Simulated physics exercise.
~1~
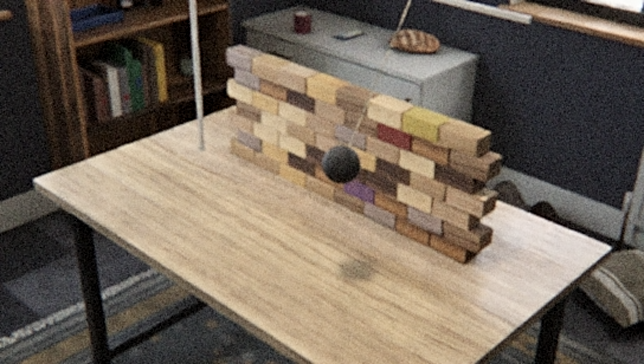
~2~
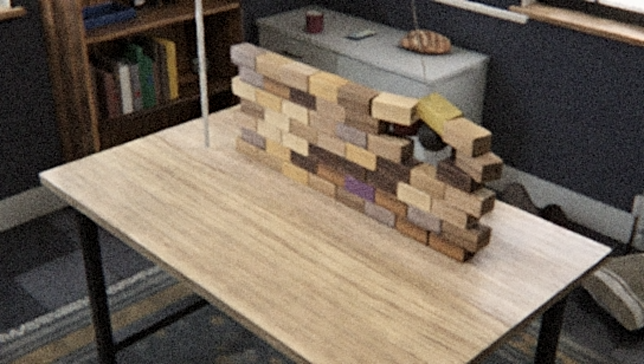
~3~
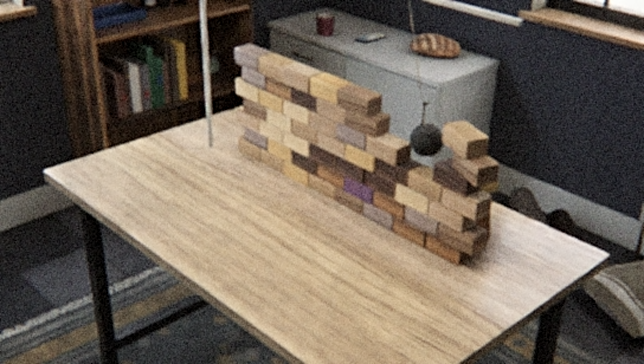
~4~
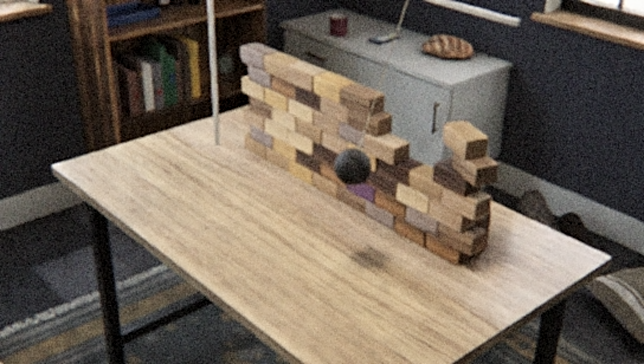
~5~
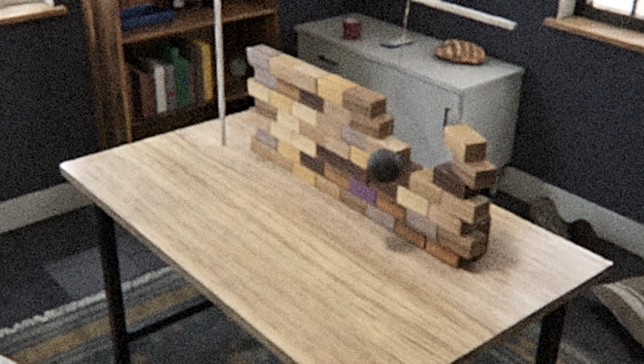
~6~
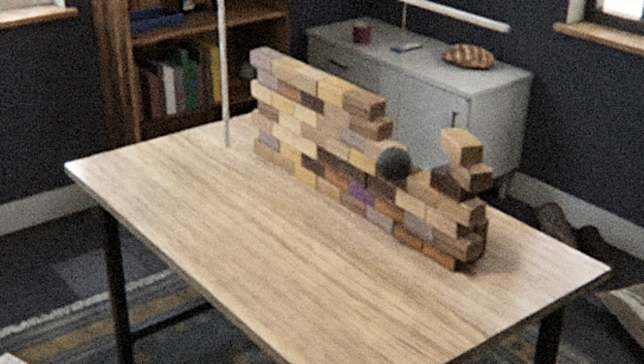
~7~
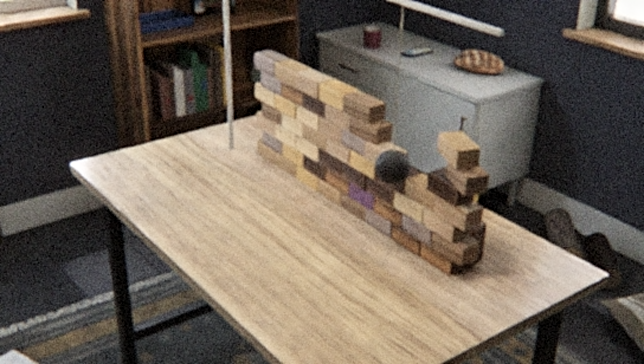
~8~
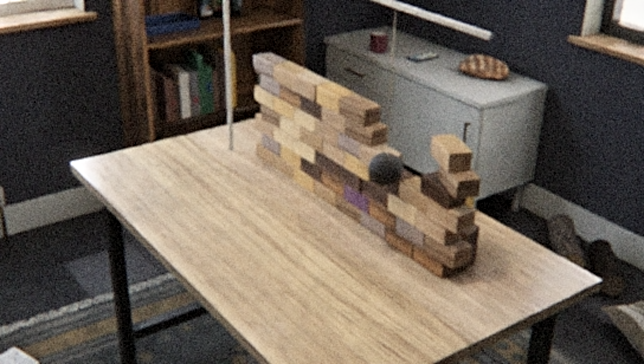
A dark ball on a line swung into a wall of wooden blocks on a table, knocking the yellow block and a few others off the top and leaving a gap, then swung back and forth while most of the wall, purple block included, stayed standing.
